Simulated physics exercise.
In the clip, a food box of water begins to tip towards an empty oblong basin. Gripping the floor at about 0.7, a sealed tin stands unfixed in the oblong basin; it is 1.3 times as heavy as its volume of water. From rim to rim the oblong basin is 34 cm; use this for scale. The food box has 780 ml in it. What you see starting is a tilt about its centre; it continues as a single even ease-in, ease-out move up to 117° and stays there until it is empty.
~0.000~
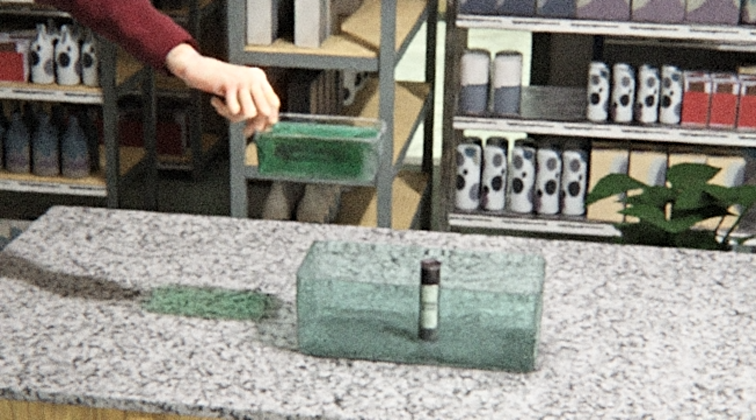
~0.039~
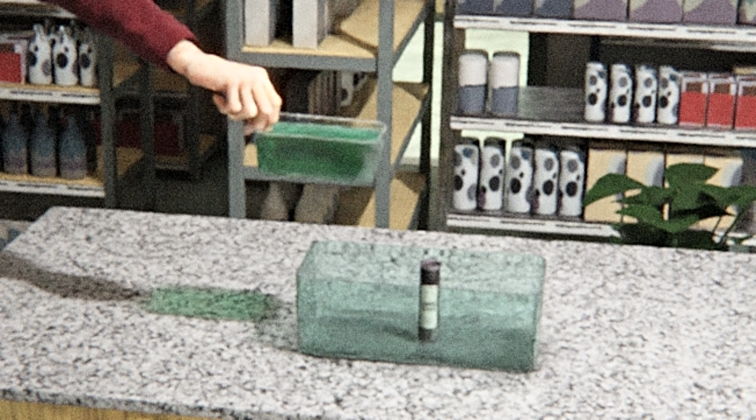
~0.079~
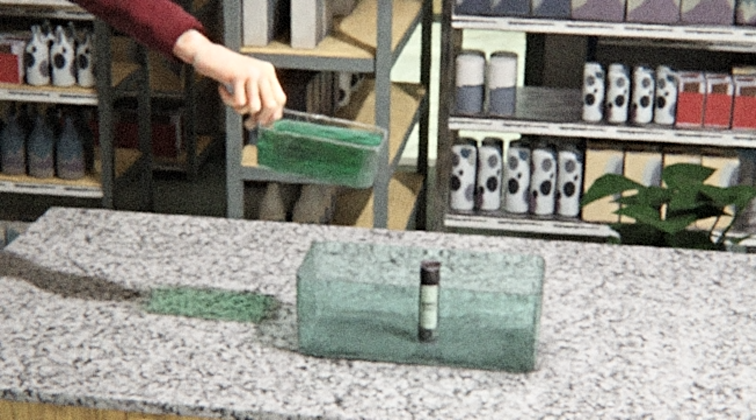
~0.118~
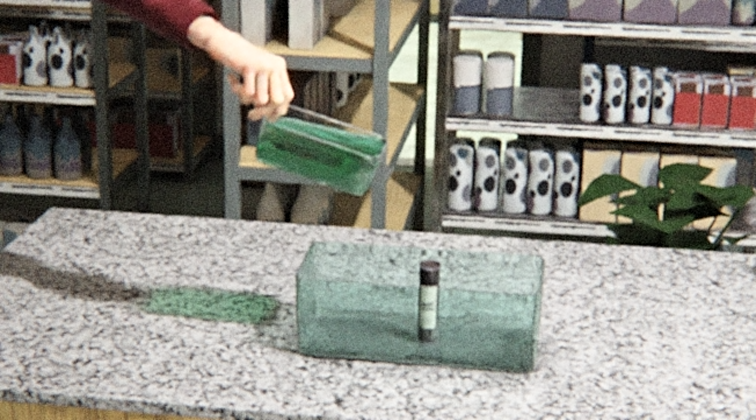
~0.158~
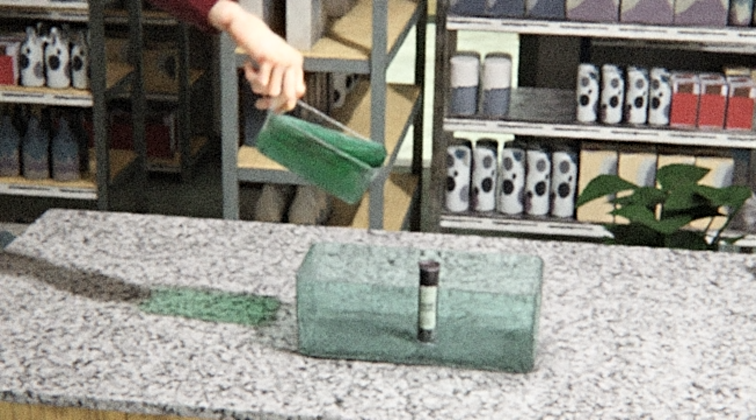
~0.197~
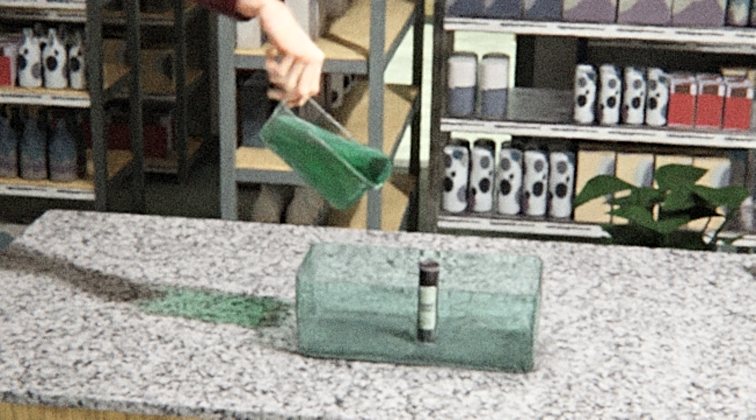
Hand tilting a clear food box of green liquid steadily rightward above a glassy oblong basin with a small dark-topped tube.
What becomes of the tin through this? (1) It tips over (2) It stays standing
The answer is 1.
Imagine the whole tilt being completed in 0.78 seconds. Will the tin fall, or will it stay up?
Result: Tin upright.
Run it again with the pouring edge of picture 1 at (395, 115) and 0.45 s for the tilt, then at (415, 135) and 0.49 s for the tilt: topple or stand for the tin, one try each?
The tin overturns the first time and stays vertical the second time.
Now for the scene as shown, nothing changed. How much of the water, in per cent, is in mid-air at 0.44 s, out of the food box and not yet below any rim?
Around 28 in a hundred.
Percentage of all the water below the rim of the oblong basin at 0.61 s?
Some 88 percent of the total.
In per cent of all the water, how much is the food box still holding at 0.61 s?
Remaining share: Approx. 1 %.
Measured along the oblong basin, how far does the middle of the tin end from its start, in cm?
Looks like roughly 9.5 cm in total.
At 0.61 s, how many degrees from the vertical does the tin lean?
It is at some 15°.
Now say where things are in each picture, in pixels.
The first picture shows tilt 0°; pouring edge (382, 132); surface from (264, 129) to (380, 136); the oblong basin's rim runs from (305, 259) to (545, 276); the tin's top is at (431, 267).
The second picture shows tilt 2°; pouring edge (382, 134); surface from (265, 129) to (381, 138).
The third picture shows tilt 7°; pouring edge (383, 141); surface from (266, 126) to (382, 142).
The fourth picture shows tilt 16°; pouring edge (384, 151); surface from (268, 125) to (383, 146).
The fifth picture shows tilt 28°; pouring edge (382, 164); surface from (268, 124) to (375, 153); 4 per cent is over the edge.
The sixth picture shows tilt 41°; pouring edge (378, 177); surface from (268, 120) to (359, 153); 11 per cent is over the edge.
Then, 0.44 s in, the tilt is 113° and 8 per cent is still to pour; the tin stands where it began.
Then, 0.61 s in, the tilt is 117° and 1 per cent is still to pour; the tin leans 15°.
Then, 0.79 s in, the tilt is 117° and 0 per cent is still to pour; the tin leans 36°.
Then, 0.99 s in, the tilt is 117° and 0 per cent is still to pour; the tin lies on its side.
Finally, the tin lies on its side.
